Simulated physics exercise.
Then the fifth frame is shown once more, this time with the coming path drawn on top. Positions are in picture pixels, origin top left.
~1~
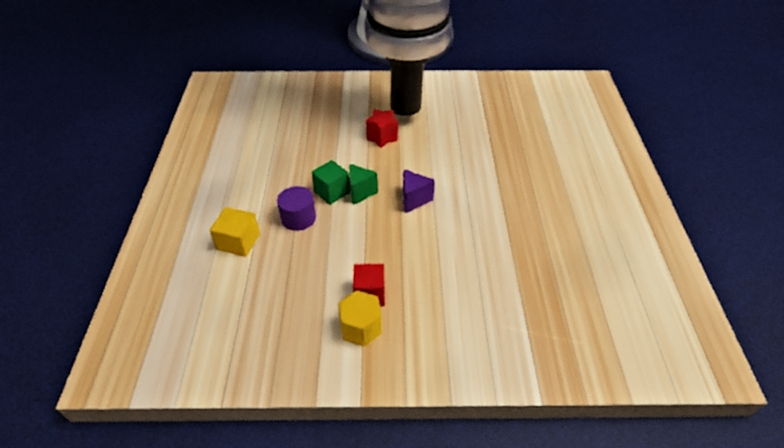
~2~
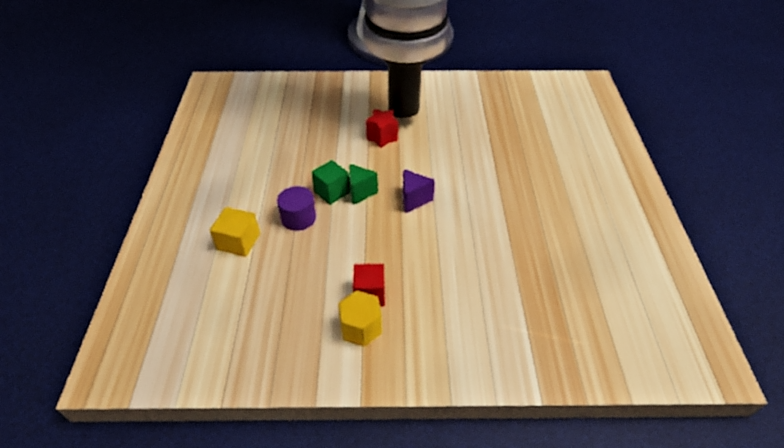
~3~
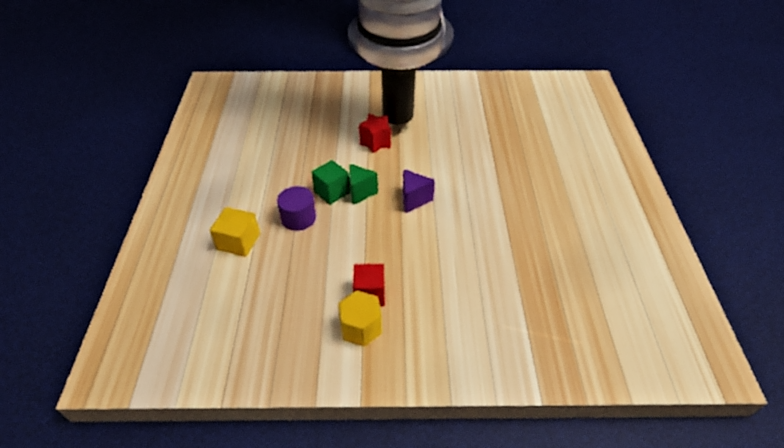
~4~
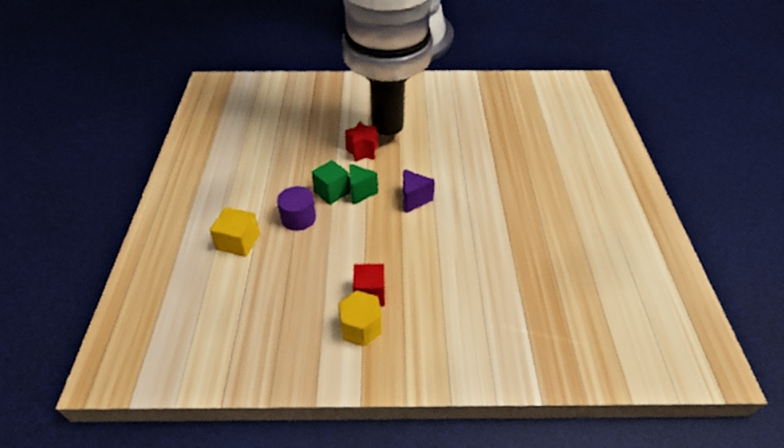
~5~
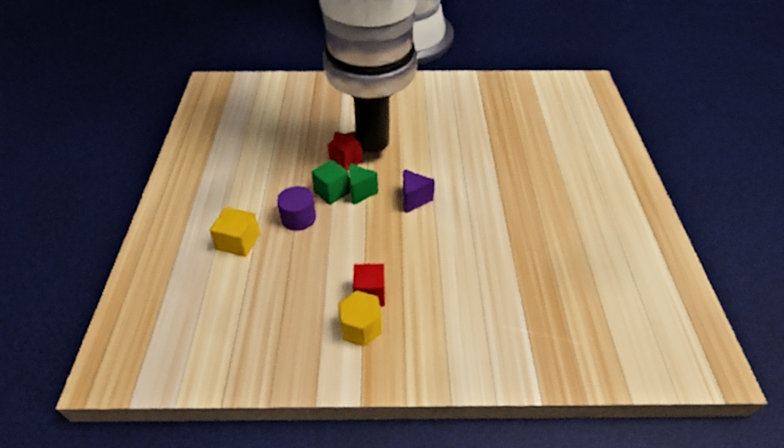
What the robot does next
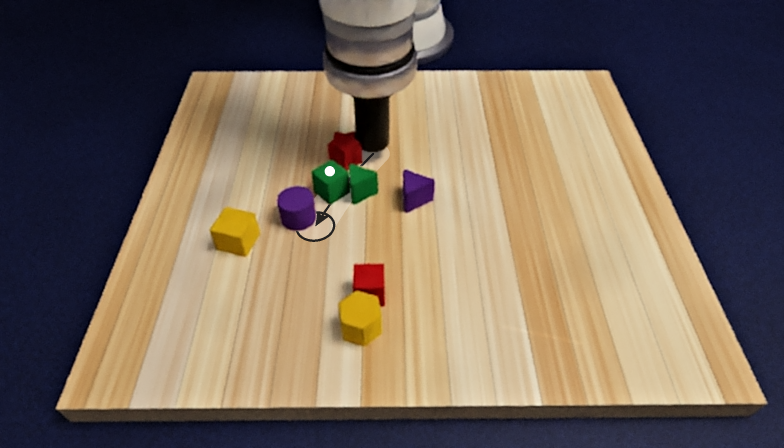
A robotic arm's dark post pushes the red star-shaped block down and left toward the green blocks.
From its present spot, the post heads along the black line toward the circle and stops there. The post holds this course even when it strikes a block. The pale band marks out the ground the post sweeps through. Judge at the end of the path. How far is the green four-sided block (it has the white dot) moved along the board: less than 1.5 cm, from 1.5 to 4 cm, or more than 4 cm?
Range: Over 4 cm.
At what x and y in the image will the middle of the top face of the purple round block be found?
In the picture, that point is around (248, 233).
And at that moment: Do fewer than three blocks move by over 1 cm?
No, it doesn't check out.
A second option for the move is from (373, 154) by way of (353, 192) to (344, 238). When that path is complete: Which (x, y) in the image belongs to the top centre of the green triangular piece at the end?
At the end it should sit near (366, 233).
The drawn path runs from (373, 154) via (343, 187), ending at (315, 226); the dot is on the green four-sided block.
The first path, step by step. One third of the way, post at (352, 163); red star-shaped block at (323, 149), turned 35° clockwise; green triangular piece at (360, 175), turned 15° anticlockwise.
Two thirds of the way, post at (332, 188); purple round block at (277, 212); green four-sided block at (308, 199); red star-shaped block at (319, 152), turned 60° clockwise; green triangular piece at (357, 188), turned 90° anticlockwise.
At the end, post at (314, 214); yellow four-sided block at (214, 225); purple round block at (248, 233); green four-sided block at (286, 226); red star-shaped block at (319, 152), turned 60° clockwise; green triangular piece at (357, 188), turned 90° anticlockwise.
